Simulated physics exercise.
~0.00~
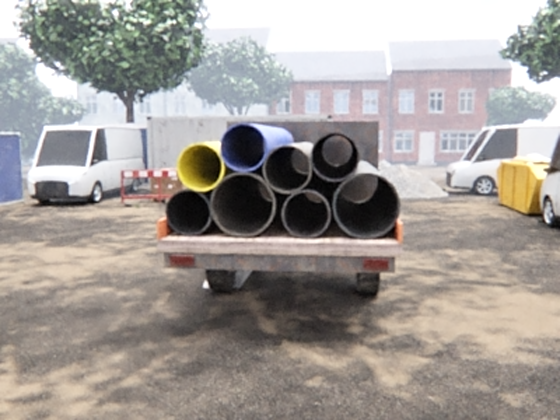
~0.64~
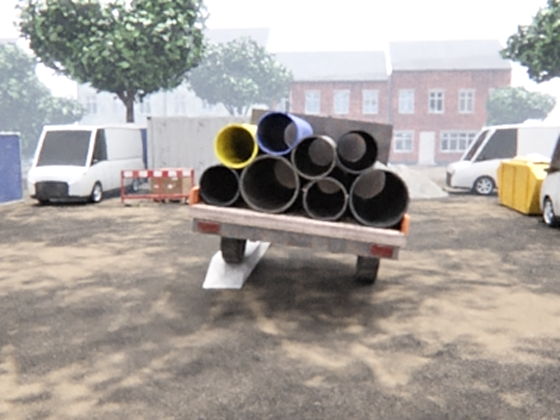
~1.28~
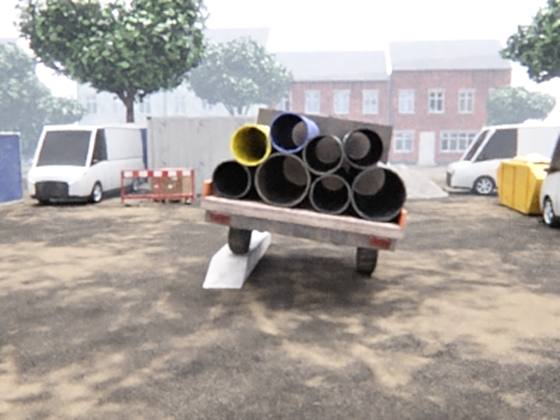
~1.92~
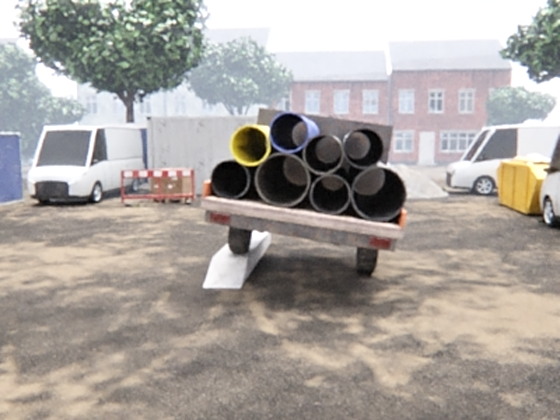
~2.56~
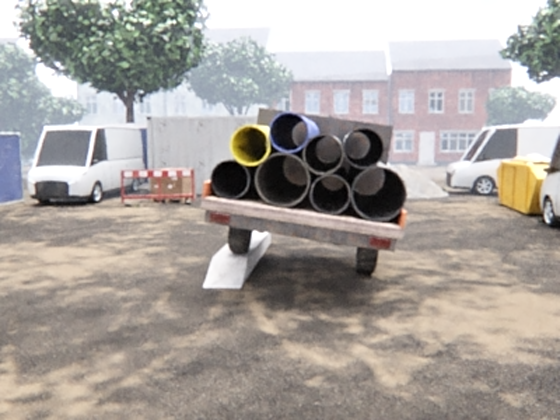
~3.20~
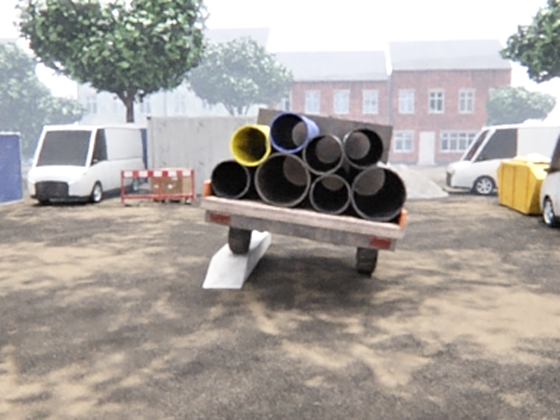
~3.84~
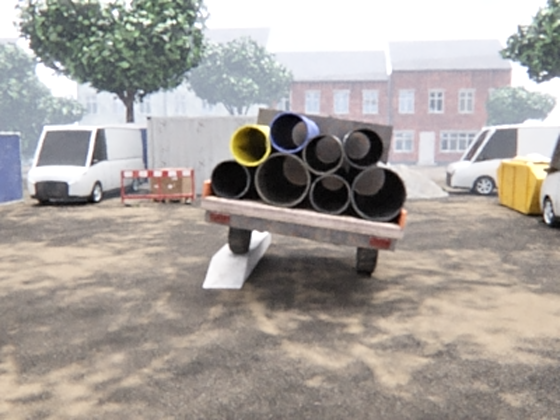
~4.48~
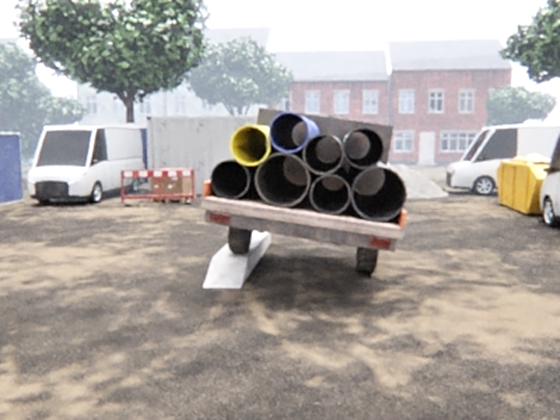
We see a trailer stacked with large pipes, one yellow and one blue on top, in a yard with parked vans. Its left wheel climbs a pale ramp, tilting the bed down to the right, and it stops there with all the pipes still aboard.
